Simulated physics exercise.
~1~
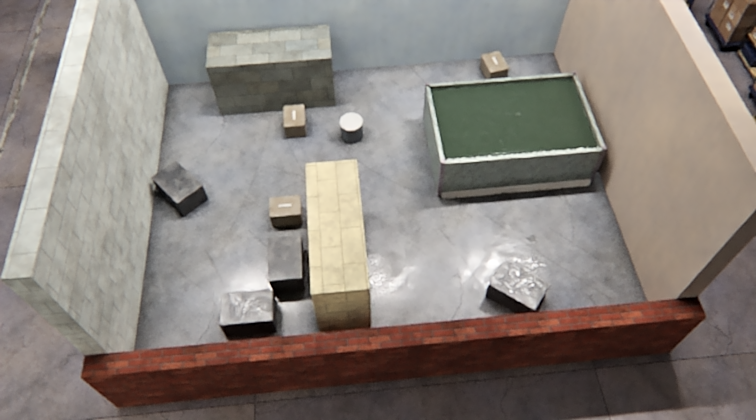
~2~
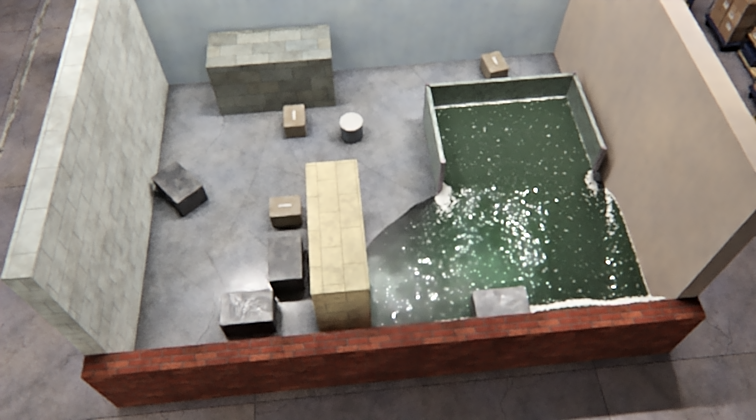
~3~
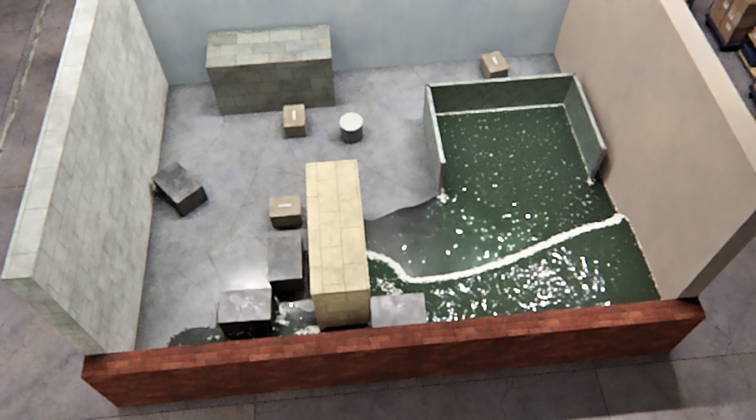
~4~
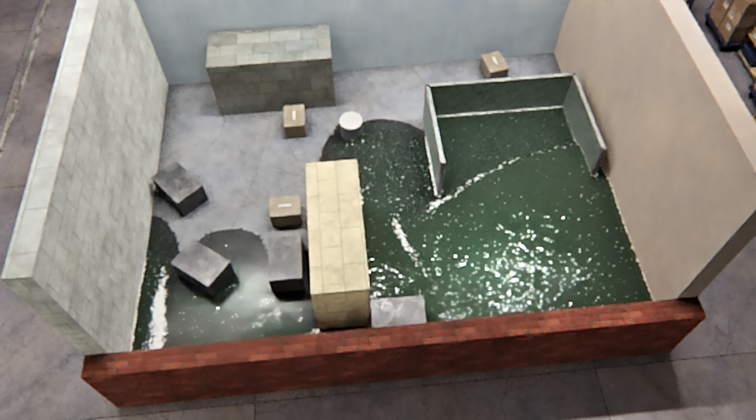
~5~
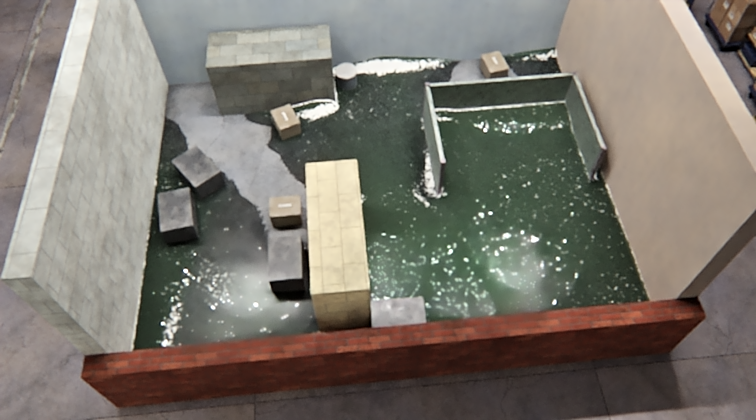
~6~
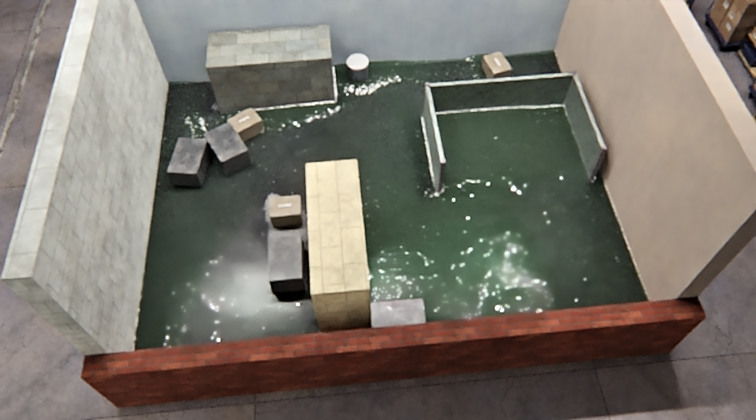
Green water bursts from the tank, spreads across the walled floor, and shifts several scattered boxes.
